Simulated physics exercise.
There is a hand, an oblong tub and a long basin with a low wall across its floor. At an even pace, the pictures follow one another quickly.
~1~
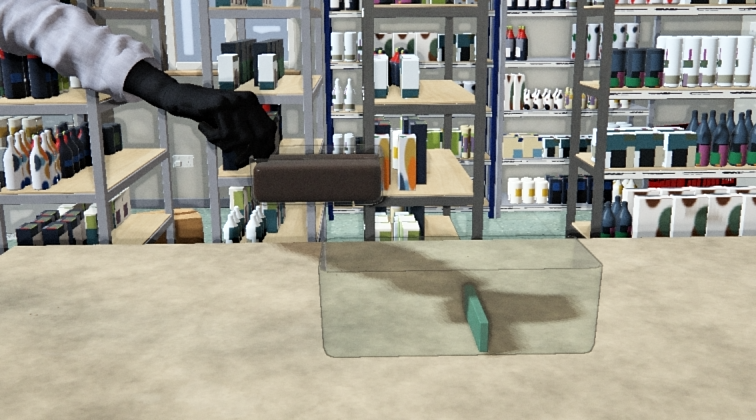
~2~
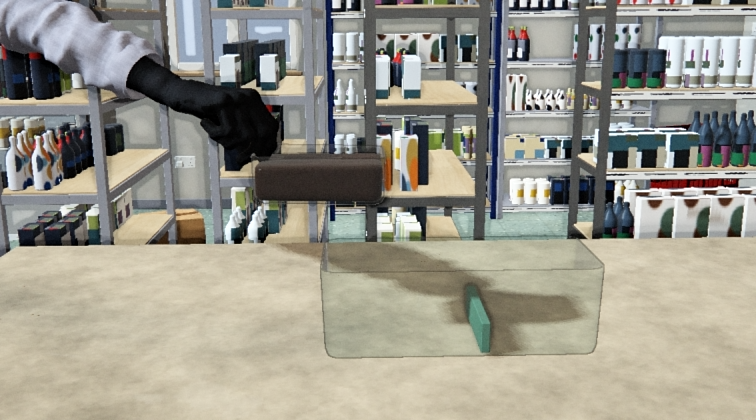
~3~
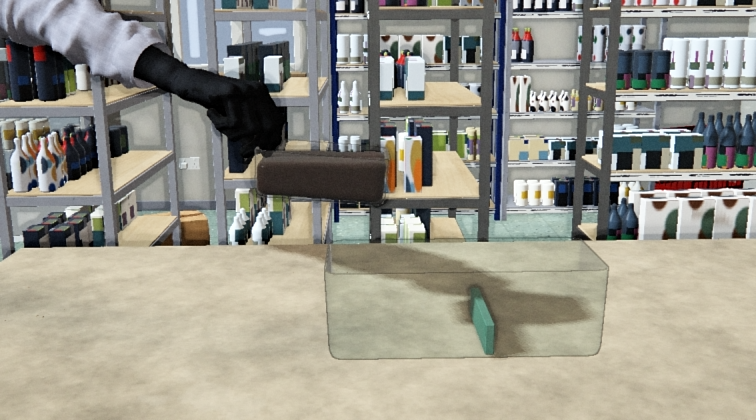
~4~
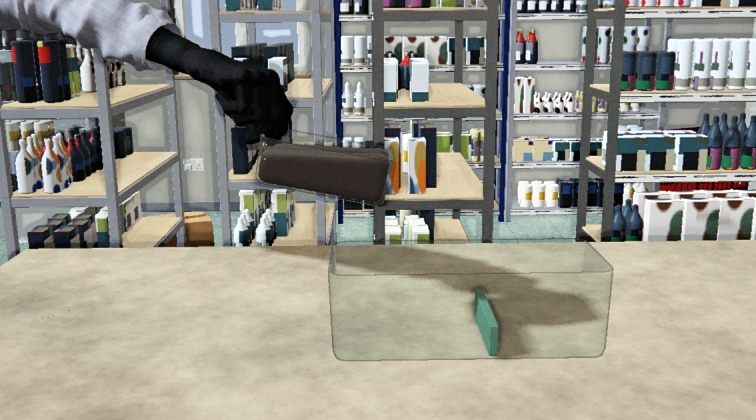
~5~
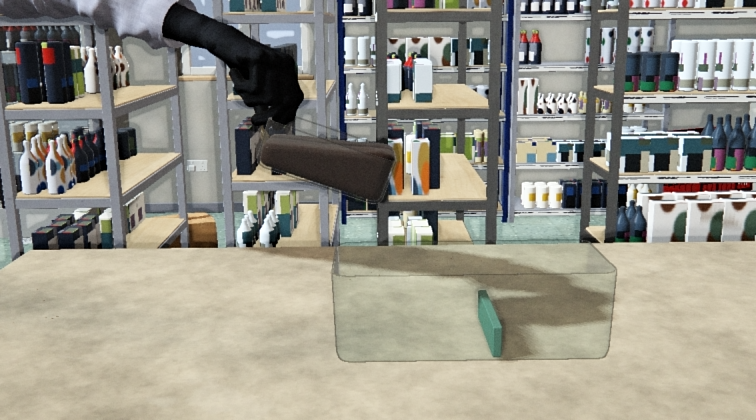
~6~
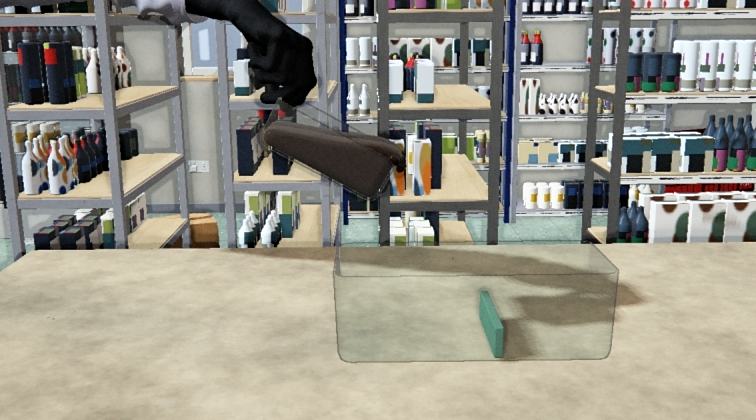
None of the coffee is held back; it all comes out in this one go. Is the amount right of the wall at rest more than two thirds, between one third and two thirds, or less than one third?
The share right of the wall will be moderate, one third to two thirds.
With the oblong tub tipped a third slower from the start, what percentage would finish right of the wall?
Near 40 %.
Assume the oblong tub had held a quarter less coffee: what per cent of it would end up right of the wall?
Best guess: Around 40 %.
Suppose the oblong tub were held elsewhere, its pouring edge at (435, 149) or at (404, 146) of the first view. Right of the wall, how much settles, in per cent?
Close to 75 % for the first start and close to 65 % for the second.
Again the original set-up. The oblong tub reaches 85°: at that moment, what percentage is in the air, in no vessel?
Airborne fraction: Approx. 60 %.
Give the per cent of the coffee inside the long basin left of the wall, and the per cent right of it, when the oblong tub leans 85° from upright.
You'd find 20 per cent on the left and 0 per cent on the right.
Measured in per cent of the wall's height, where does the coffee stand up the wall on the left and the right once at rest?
Left part: 20 per cent, right part: 50 per cent.
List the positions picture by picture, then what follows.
Tilt 0°; pouring edge (382, 153); surface from (257, 162) to (380, 161); the long basin's rim runs from (321, 255) to (588, 252); the wall's top is at (476, 304), in the first picture.
Tilt 1°; pouring edge (383, 153); surface from (259, 161) to (382, 160), in the second picture.
Tilt 5°; pouring edge (387, 155); surface from (262, 158) to (385, 158), in the third picture.
Tilt 11°; pouring edge (391, 156); surface from (265, 151) to (390, 154), in the fourth picture.
Tilt 19°; pouring edge (394, 158); surface from (268, 140) to (392, 152); 2 per cent is over the edge, in the fifth picture.
Tilt 29°; pouring edge (395, 158); surface from (269, 124) to (389, 149); 7 per cent is over the edge, in the sixth picture.
A moment on, the tilt is 85° and 17 per cent is still to pour, 20 is left of the wall and 1 right of it.
Next, the tilt is 101° and 3 per cent is still to pour, 25 is left of the wall and 58 right of it.
Then the tilt is 101° and 0 per cent is still to pour, 35 is left of the wall and 55 right of it.
Later the tilt is 101° and 0 per cent is still to pour, 37 is left of the wall and 55 right of it.
In the end 37 per cent lies left of the wall, 55 right of it and 8 outside.
